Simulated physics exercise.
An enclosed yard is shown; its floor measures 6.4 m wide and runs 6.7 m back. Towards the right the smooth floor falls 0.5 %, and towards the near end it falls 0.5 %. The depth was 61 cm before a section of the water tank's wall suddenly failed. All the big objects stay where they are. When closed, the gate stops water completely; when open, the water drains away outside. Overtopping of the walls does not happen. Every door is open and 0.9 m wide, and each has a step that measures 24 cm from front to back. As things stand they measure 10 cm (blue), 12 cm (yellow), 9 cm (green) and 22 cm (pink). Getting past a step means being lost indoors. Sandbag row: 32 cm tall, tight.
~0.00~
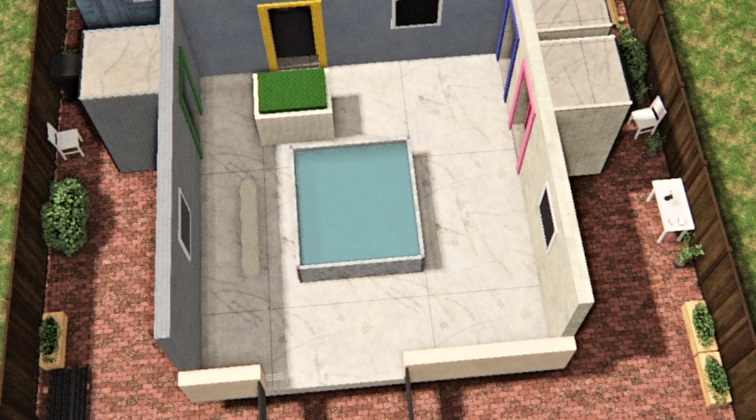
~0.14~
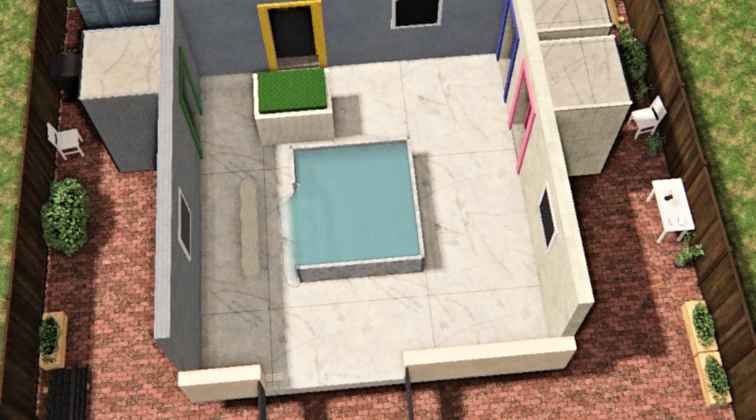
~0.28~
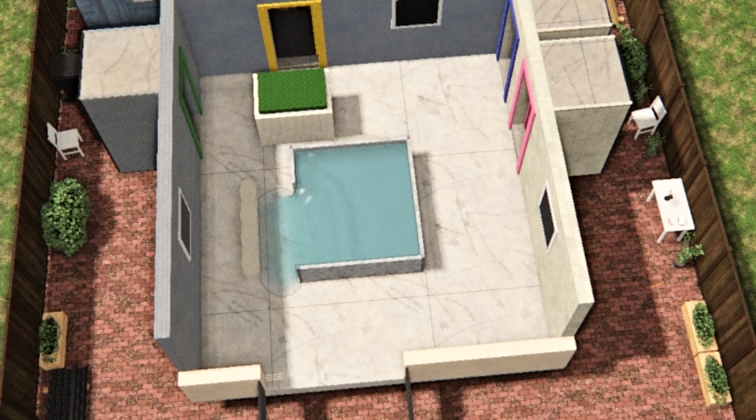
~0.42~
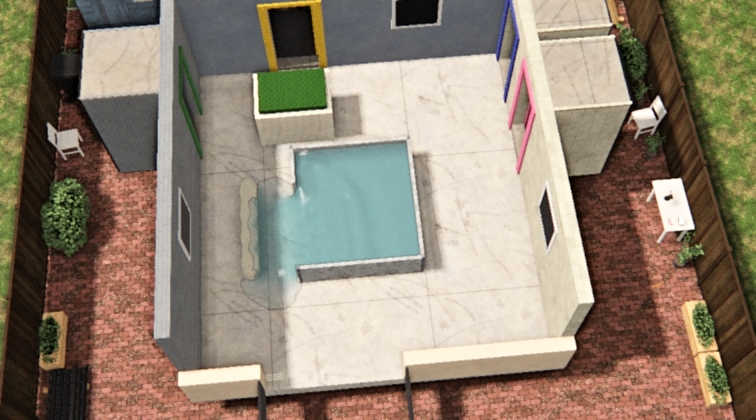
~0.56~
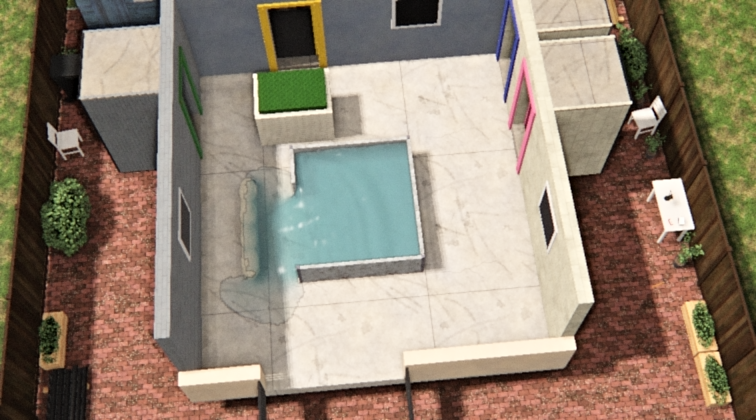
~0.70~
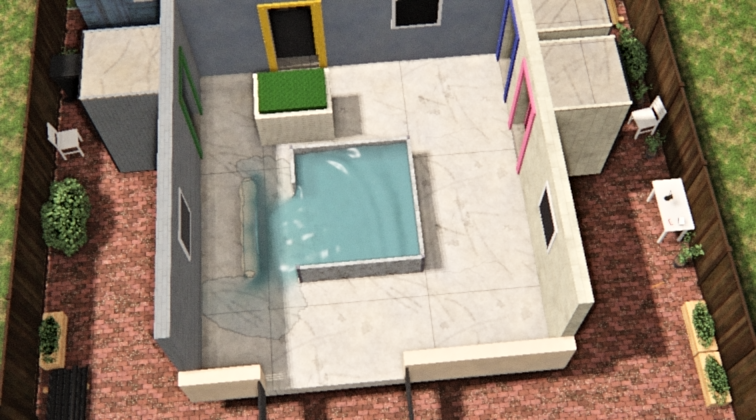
A rectangular tank of blue-green water stands on the pale marble floor of a walled yard, seen from high above. A yellow door and a grass-topped block are behind it, a green door and a low pale row to the left, blue and pink doors to the right. The tank's left wall opens and water pours out, reaches the row and spreads nearer as ripples cross the tank, the camera still.
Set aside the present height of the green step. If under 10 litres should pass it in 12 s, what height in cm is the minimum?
The minimum is around 13 cm.
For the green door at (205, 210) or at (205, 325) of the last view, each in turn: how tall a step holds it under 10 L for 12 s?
You'd want roughly 10.5 cm there first, then roughly 23 cm.
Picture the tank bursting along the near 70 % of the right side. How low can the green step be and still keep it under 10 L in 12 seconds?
It should stand roughly 6.5 cm high.
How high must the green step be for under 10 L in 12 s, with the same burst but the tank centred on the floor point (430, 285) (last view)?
Minimum: Approx. 9.5 cm.
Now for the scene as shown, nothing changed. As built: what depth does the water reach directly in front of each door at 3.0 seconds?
Door by door, in centimetres - blue 0, yellow 1, green 15, pink 0.
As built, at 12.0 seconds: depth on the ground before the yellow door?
It comes to about 5.0 centimetres deep.
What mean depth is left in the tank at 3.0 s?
I'd put it near 29 cm.
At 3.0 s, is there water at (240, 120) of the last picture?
It is flooded.
After 1.4 s water covers 25 % of the floor, deepest (49 cm) near (267, 250); it has not reached the green door.
After 3.0 s water covers 40 % of the floor, deepest (30 cm) near (267, 250); 15 cm at the green door, 4 litres in over its 9 cm step.
After 12.0 s water covers 90 % of the floor, deepest (12 cm) near (267, 241); 8 cm at the green door, 49 litres in over its 9 cm step.
At the green door as built, the water arrived by 1.5 s and peaked near 15 cm at 3.2 s.
With a step of 10.5 cm, 27 litres would have come in within the 12 s; with 14 cm, 5 litres. So under 10 litres takes about 13 cm.
